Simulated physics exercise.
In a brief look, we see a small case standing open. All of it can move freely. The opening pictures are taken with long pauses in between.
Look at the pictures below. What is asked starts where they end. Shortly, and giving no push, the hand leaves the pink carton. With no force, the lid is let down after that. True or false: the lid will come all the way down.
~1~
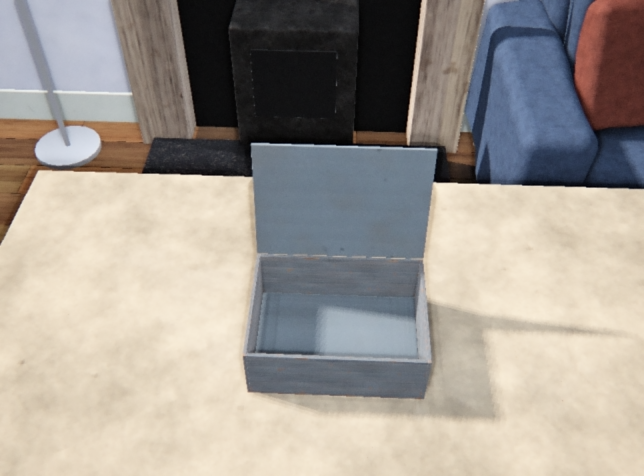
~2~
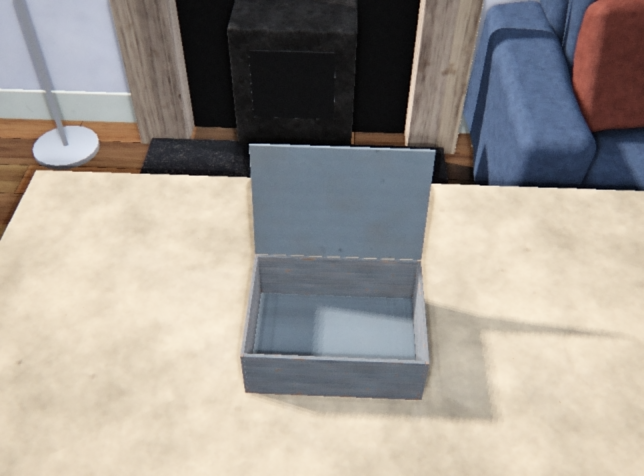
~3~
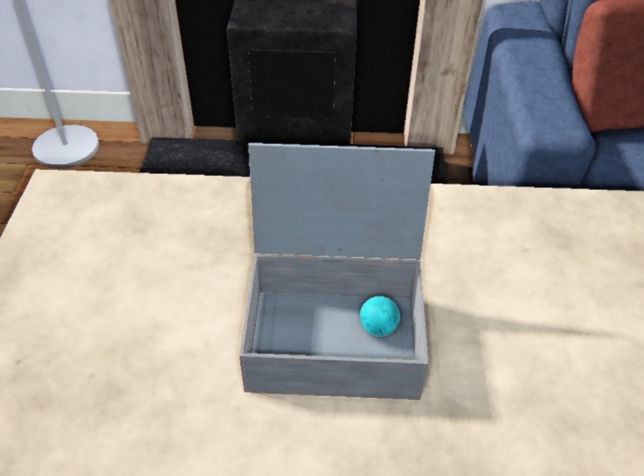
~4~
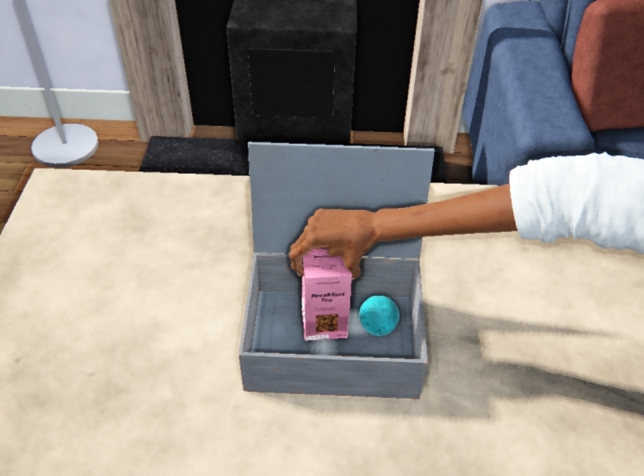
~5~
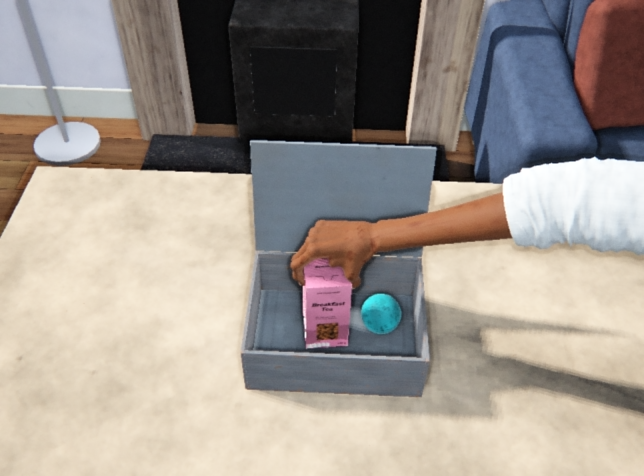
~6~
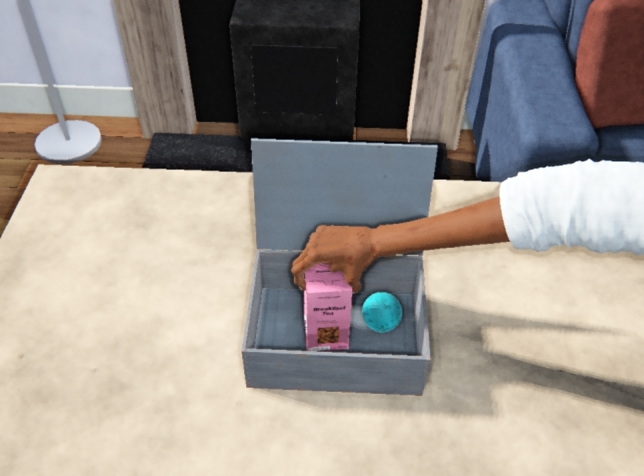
False.
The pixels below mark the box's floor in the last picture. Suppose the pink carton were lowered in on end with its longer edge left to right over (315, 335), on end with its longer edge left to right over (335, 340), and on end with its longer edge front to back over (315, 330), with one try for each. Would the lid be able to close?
First - not shut; second - not shut; third - not shut.
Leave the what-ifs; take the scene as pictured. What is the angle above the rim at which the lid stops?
I'd say roughly 35 degrees above the rim.
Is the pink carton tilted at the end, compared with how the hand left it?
As it turns out, the pink carton keeps its original angle.
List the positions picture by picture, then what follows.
In the first frame, the last thing is not in view yet.
In the second frame, the last thing is not in view yet.
In the third frame, the last thing is not in view yet; turquoise ball (380, 317).
In the fourth frame, coming down; pink carton (326, 295); turquoise ball (379, 316).
In the fifth frame, coming down; pink carton (326, 304); turquoise ball (381, 314).
In the sixth frame, put in, still held; pink carton (327, 308); turquoise ball (382, 313).
Then, 1.40 s after the last picture, lid 73° above the rim.
Then, 1.80 s after the last picture, lid 40° above the rim.
At rest, lid 34° above the rim; both in place. Seen from the same camera at the end, pink carton near (327, 317).
